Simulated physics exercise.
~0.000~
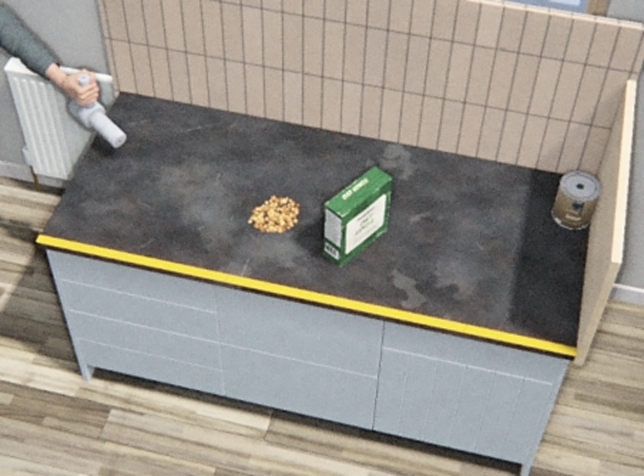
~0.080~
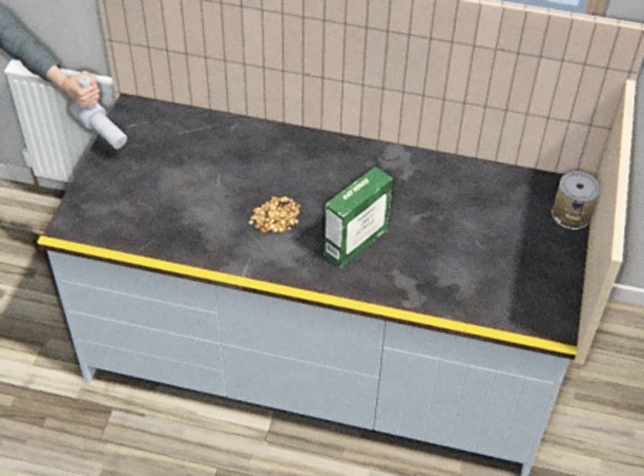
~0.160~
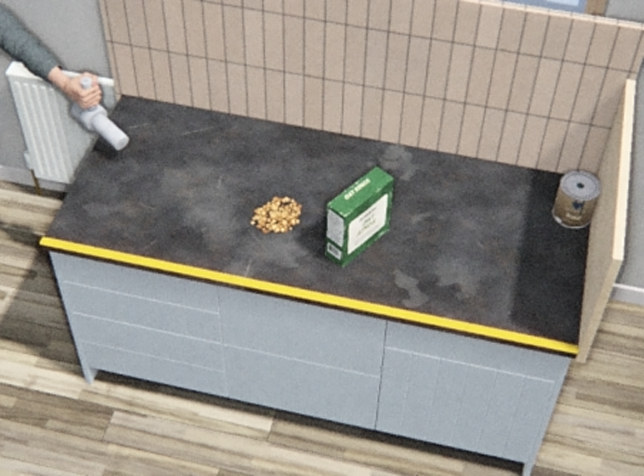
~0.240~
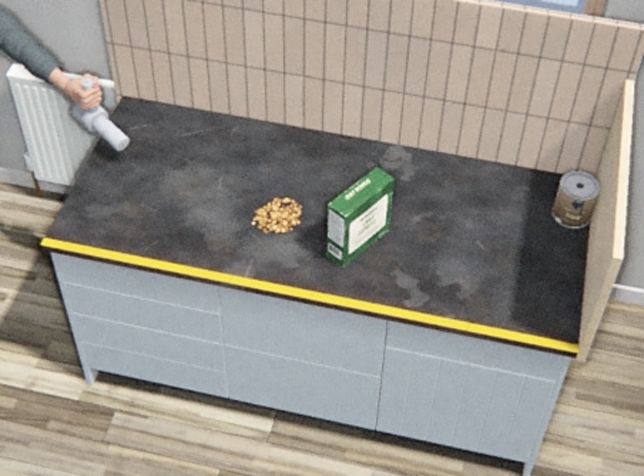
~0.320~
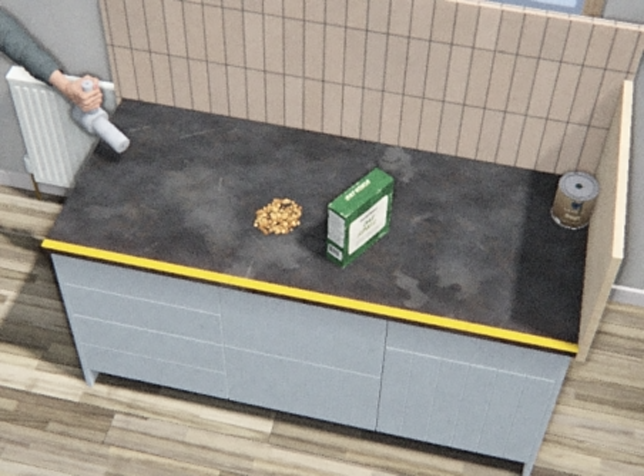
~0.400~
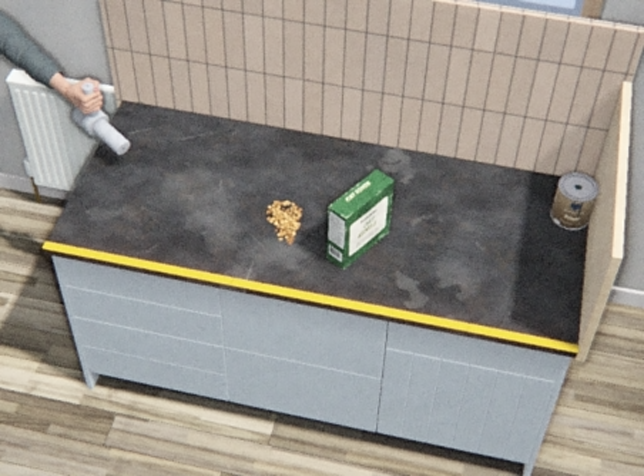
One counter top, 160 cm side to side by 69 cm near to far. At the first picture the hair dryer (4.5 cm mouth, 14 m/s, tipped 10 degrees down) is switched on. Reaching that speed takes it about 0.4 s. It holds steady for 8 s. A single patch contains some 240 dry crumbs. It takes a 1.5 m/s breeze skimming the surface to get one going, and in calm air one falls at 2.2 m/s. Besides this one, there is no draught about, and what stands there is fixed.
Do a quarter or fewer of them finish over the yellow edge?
Yes, a quarter or fewer do.
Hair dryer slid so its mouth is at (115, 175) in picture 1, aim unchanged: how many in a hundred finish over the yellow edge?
Then around 0 percent.
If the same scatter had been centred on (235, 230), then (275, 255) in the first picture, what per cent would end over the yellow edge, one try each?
About 80 and 90 in a hundred, in that order.
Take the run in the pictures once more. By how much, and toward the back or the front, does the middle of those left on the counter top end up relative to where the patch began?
Shift: Towards the far edge, some 5 cm.
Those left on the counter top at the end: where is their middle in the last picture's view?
The middle sits near pixel (385, 221).
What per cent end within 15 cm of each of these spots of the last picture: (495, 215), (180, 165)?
Roughly 10 % and 0 %, in that order.
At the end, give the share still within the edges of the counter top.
Estimate: Close to 90 percent.
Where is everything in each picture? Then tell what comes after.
In the first frame, the middle of the dry crumbs is near (275, 217), none has stirred yet and the mouth of the hair dryer is at (120, 141).
In the second frame, the middle of the dry crumbs is near (278, 215), none has stirred yet and the yellow edge is centred on (297, 297).
In the third frame, the middle of the dry crumbs is near (280, 216), none has stirred yet, the top of a carton is at (361, 191) and the top of a tin is at (581, 185).
In the fourth frame, the middle of the dry crumbs is near (280, 216) and none has stirred yet.
In the fifth frame, the middle of the dry crumbs is near (280, 217) and none has stirred yet.
In the sixth frame, the middle of the dry crumbs is near (287, 221), the farthest in sight from the hair dryer is at (290, 243) and about 35 % have left their places.
After 1.6 s, 75 % are on the move or not yet settled, 10 % are over the yellow edge; the middle of those still in play is near (363, 225).
After 2.6 s, 70 % are on the move or not yet settled, 10 % are over the yellow edge; the middle of those still in play is near (376, 221).
After 4.4 s, 60 % are on the move or not yet settled, 10 % are over the yellow edge; the middle of those still in play is near (384, 224).
After 8.0 s, at the end, 10 % are over the yellow edge; the middle of those still in play is near (385, 221).
